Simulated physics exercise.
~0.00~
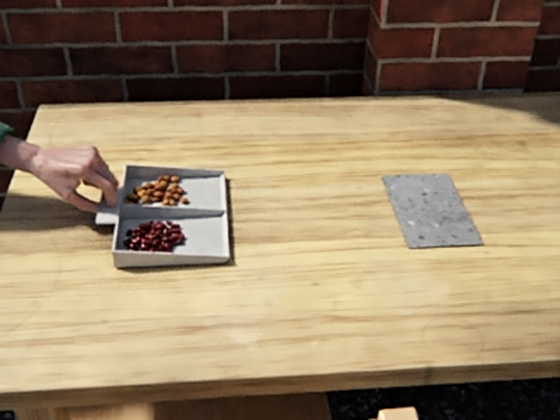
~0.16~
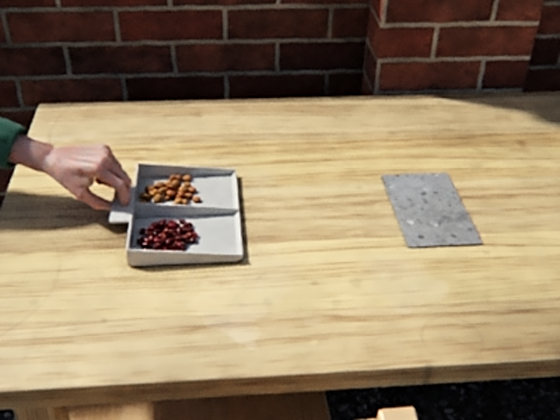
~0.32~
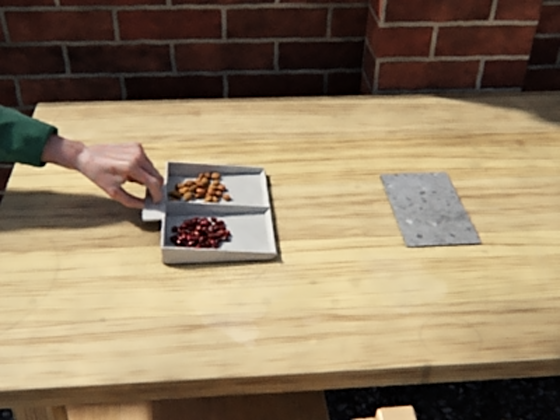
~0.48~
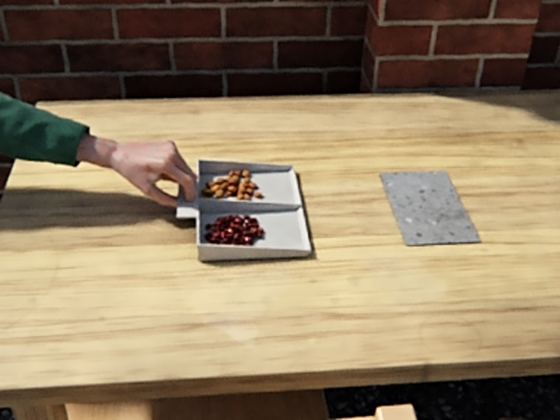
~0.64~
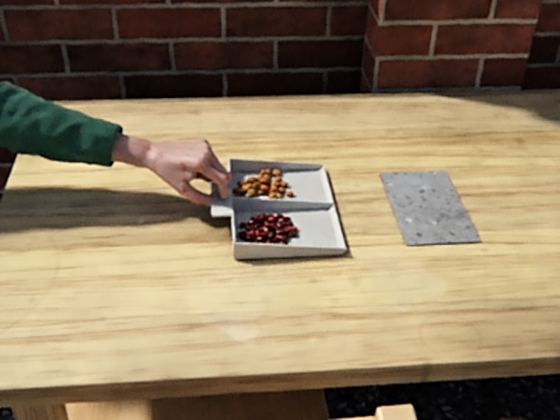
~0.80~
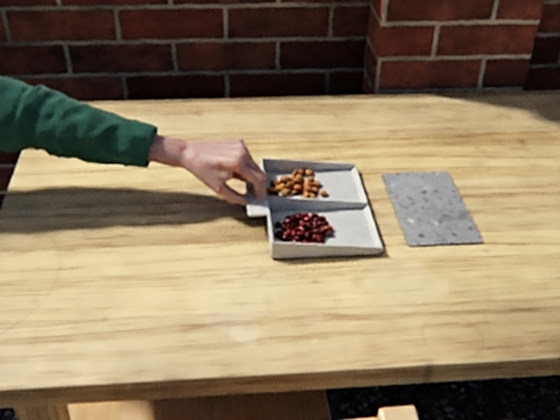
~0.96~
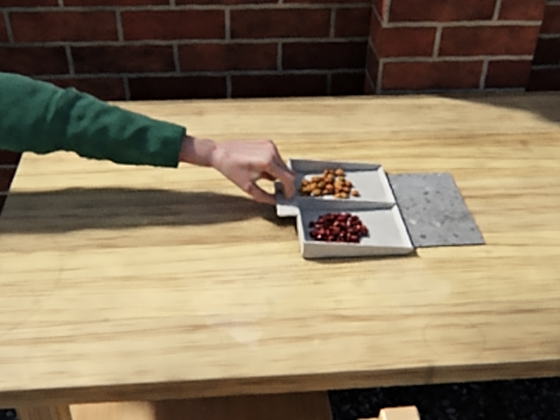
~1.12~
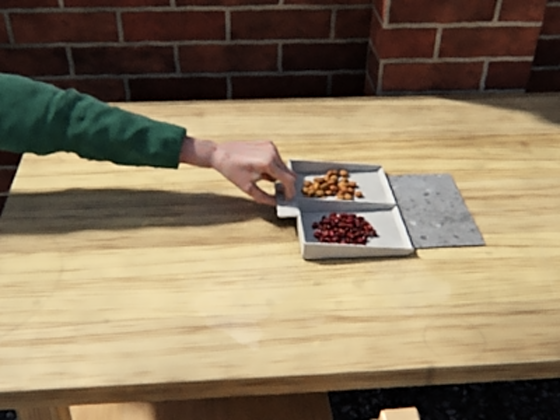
At a pale wooden table in front of a red brick wall, seen from the front and slightly above, a hand in a green sleeve grips the left side of a light grey two-part tray. The nearer part holds a pile of dark red beans, the farther part a pile of orange-brown nuts, and a flat grey slab lies to the right. The hand slides the tray steadily rightward across the wood, carrying both piles along. The tray stops at the slab's left edge, and the red beans shift slightly rightward, with both piles still inside.
